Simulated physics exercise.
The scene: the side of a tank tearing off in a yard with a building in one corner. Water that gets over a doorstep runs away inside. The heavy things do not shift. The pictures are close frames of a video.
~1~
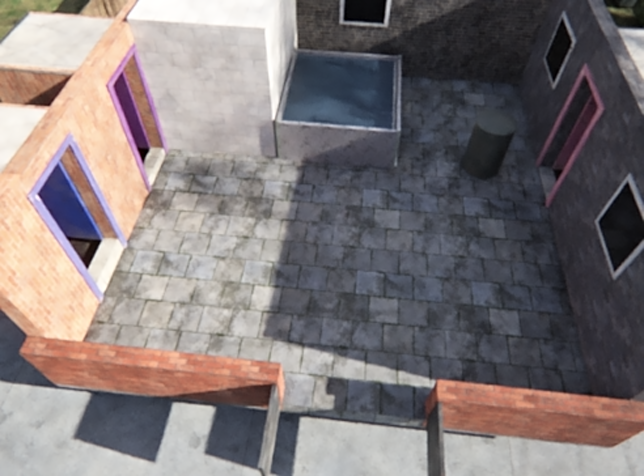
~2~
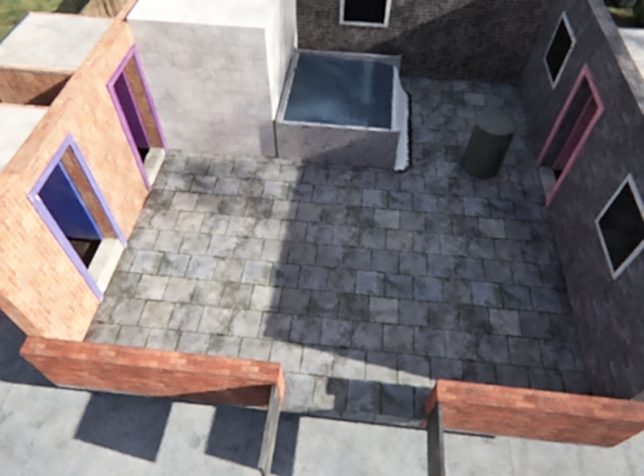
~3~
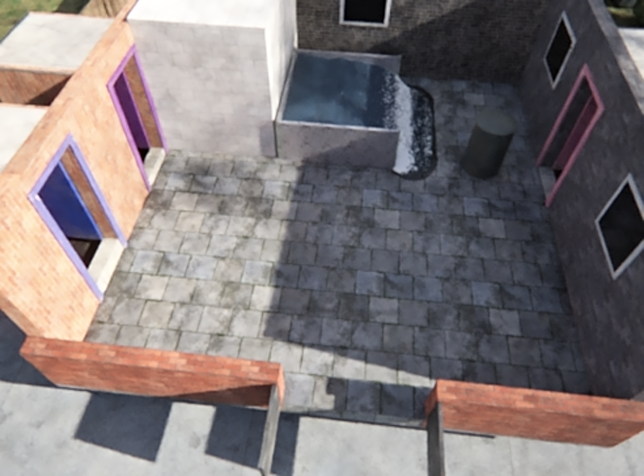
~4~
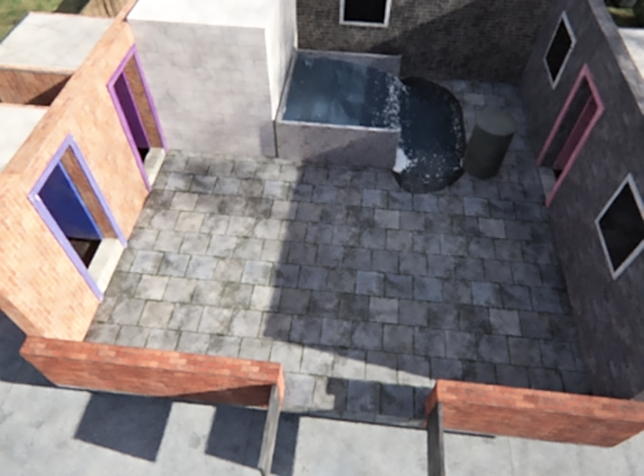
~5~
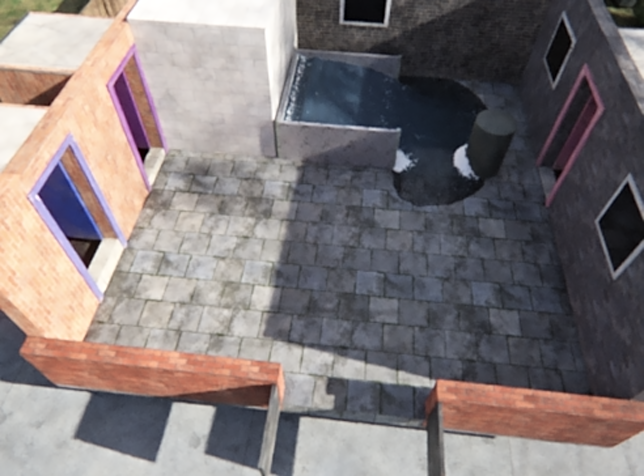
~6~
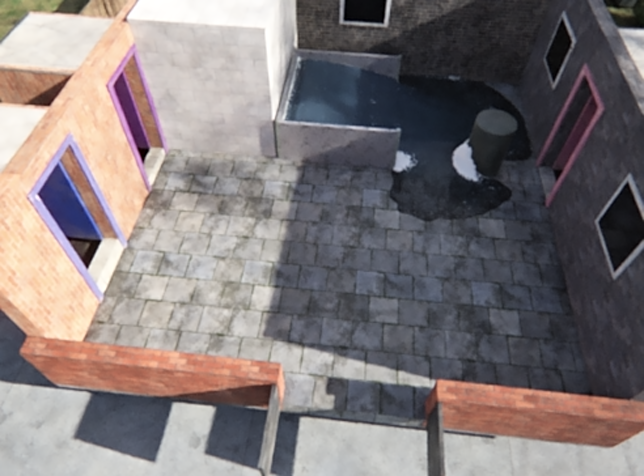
The footage shows a walled, paved yard with a tank of still water beside a pale block; water then pours from the tank's right side, spreads across the paving and surrounds a dark cylinder near the right wall.
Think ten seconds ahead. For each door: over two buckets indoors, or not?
One by one: The pink door takes more than that; the blue door stays under that; the purple door stays under that.
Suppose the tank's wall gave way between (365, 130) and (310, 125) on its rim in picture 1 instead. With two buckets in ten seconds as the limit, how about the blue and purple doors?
In short: Blue door holds; purple door takes less.
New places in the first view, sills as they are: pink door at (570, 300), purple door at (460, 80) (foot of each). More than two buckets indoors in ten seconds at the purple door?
Then: The purple door floods.
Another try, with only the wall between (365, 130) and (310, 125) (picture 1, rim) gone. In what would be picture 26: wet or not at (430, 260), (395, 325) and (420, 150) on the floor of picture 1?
One after the other: Flooded, covered, dry.
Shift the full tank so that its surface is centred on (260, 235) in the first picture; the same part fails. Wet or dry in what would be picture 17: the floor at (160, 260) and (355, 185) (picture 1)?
One after the other: Clear, no water.
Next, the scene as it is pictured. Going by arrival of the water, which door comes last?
That is the purple one.
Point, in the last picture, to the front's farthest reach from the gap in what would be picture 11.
I would point to (554, 261).
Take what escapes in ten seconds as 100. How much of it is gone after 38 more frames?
Roughly 50 per cent.
A moment on, water covers 30 % of the floor; the pink door wet at the sill, nothing in, the blue door not reached, the purple door not reached.
Next, water covers 35 % of the floor; the pink door under two buckets in, the blue door not reached, the purple door not reached.
Then, water covers 50 % of the floor; the pink door over two buckets in, the blue door not reached, the purple door not reached.
Later, water covers 75 % of the floor; the pink door far over two buckets in, the blue door not reached, the purple door not reached.
In the end, water covers 95 % of the floor; the pink door far over two buckets in, the blue door wet at the sill, nothing in, the purple door wet at the sill, nothing in.
